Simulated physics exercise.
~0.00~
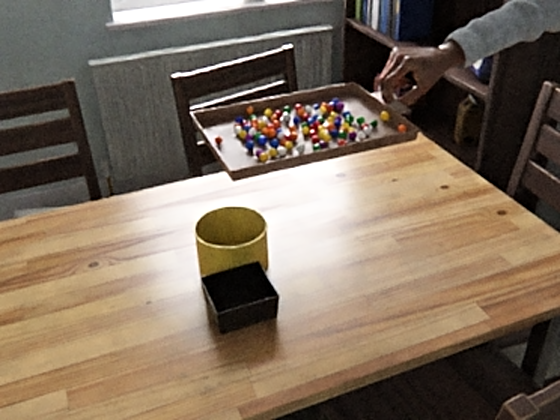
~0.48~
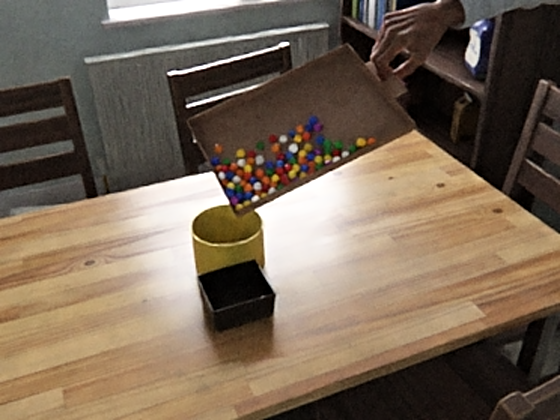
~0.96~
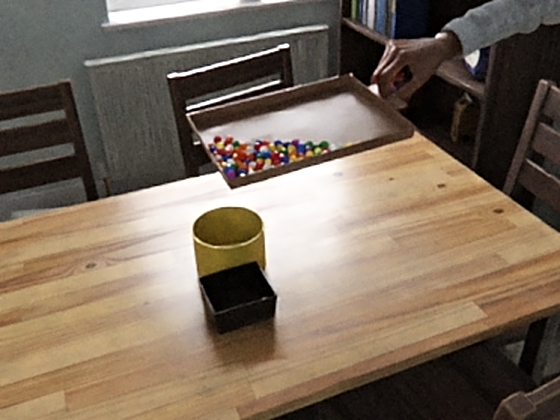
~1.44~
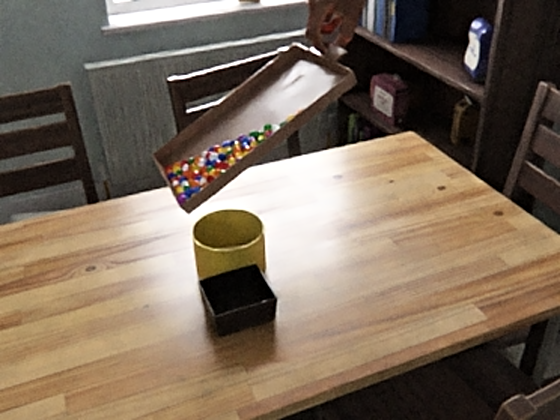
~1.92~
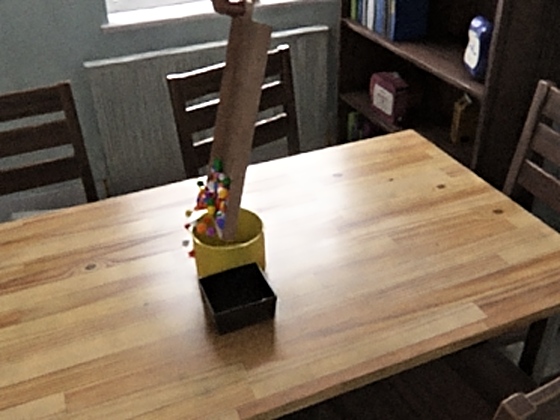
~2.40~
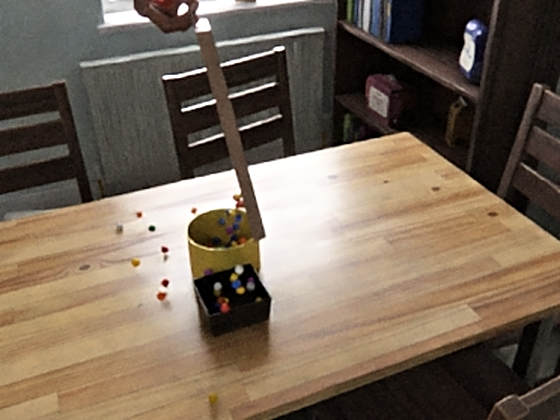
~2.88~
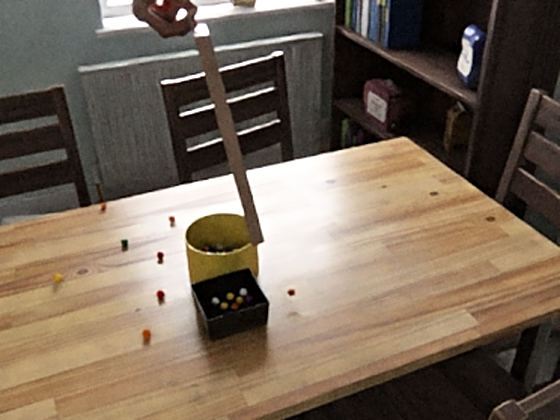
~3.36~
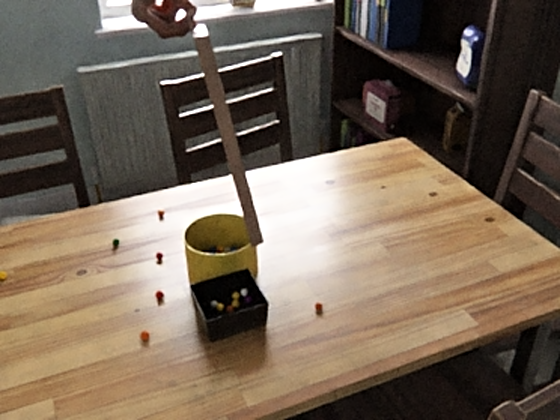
In a room with a bookcase and a pale radiator, a slightly swaying camera looks down on a wooden table with dark chairs around it. A hand holds a brown tray of many-coloured marbles above the far side, beyond a yellow pot with a square black tin just in front. The hand tips the tray, and the marbles gather along its low edge, then levels it again. Next it moves the tray left and tilts it steeply, spilling the marbles down. Most land in the pot, some in the tin, and others scatter across the table, where a few remain beneath the upended, empty tray.
